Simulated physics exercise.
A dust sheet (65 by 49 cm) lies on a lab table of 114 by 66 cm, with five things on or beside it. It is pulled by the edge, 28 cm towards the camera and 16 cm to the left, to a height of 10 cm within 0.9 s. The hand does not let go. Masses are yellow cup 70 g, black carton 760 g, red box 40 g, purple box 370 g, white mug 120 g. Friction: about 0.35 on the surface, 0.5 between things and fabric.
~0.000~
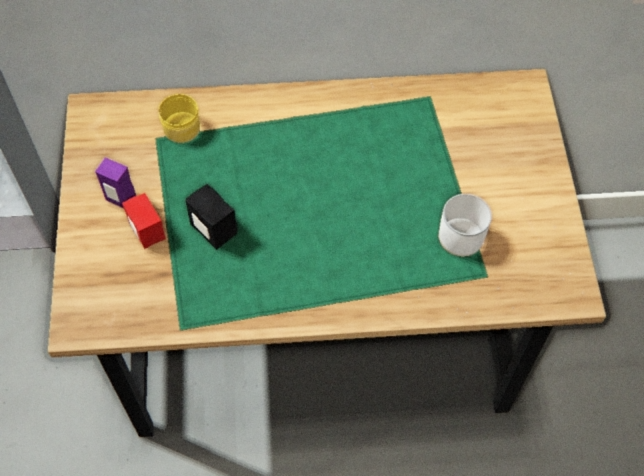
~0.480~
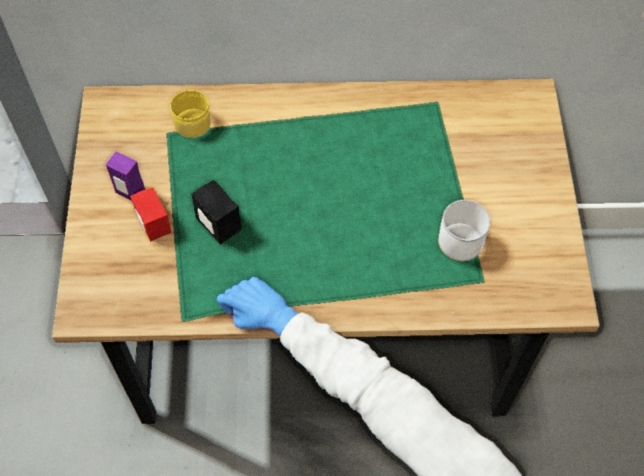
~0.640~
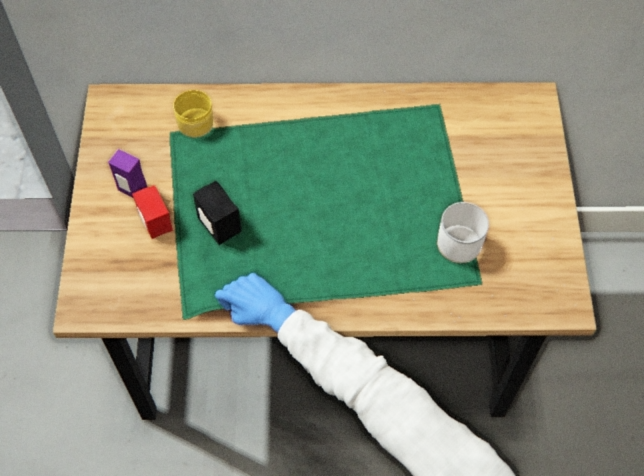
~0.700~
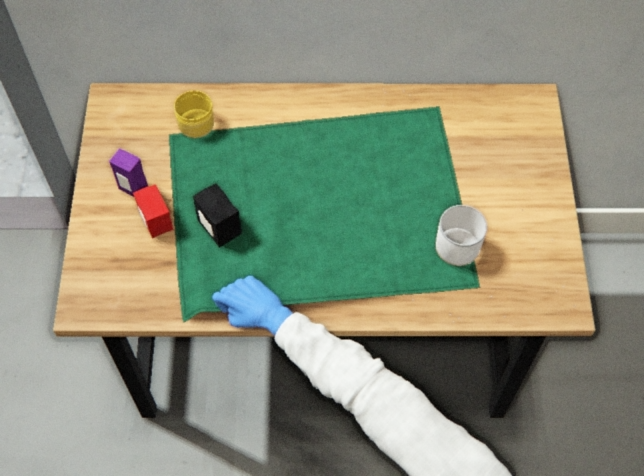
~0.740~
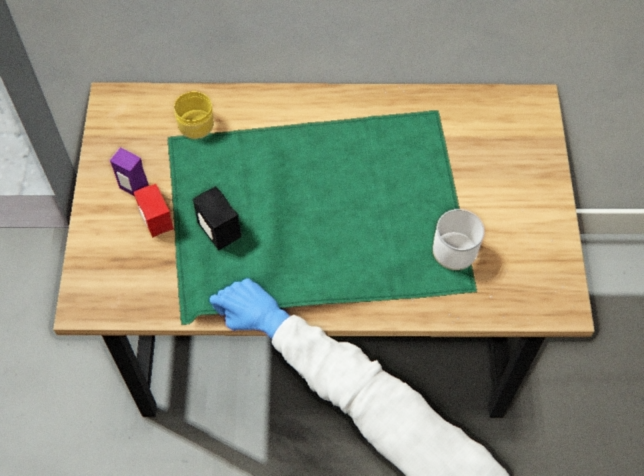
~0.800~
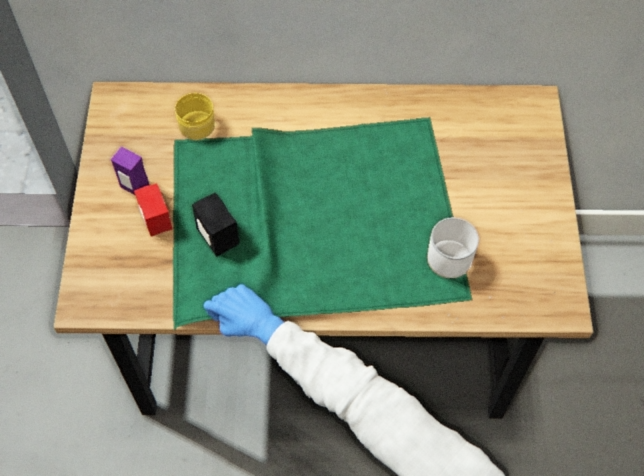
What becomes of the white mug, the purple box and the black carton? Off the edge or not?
The white mug drops off, the purple box stays on, the black carton falls off.
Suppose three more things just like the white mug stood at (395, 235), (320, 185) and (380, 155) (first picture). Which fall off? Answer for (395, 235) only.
There: Drops off.
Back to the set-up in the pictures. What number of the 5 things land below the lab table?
That makes 2.
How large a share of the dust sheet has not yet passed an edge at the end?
About 0 per cent.
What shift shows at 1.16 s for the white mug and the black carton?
About: White mug 20 cm, black carton 25 cm.
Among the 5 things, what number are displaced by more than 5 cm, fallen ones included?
That makes 3.
After 1.0 s, 90 % of the dust sheet is still over the top; black carton 12 cm off its start, white mug 11 cm off its start, yellow cup 1 cm off its start.
After 1.2 s, 75 % of the dust sheet is still over the top; black carton 23 cm off its start, white mug 20 cm off its start, yellow cup 1 cm off its start.
After 1.3 s, 60 % of the dust sheet is still over the top; black carton 33 cm off its start at (160, 332), white mug 29 cm off its start at (381, 318), red box 3 cm off its start at (139, 204).
After 1.5 s, 15 % of the dust sheet is still over the top; black carton over the edge, white mug over the edge, red box 5 cm off its start.
After 3.1 s, 0 % of the dust sheet is still over the top; black carton over the edge, white mug over the edge, purple box 0 cm off its start at (126, 158), red box 5 cm off its start at (128, 205).
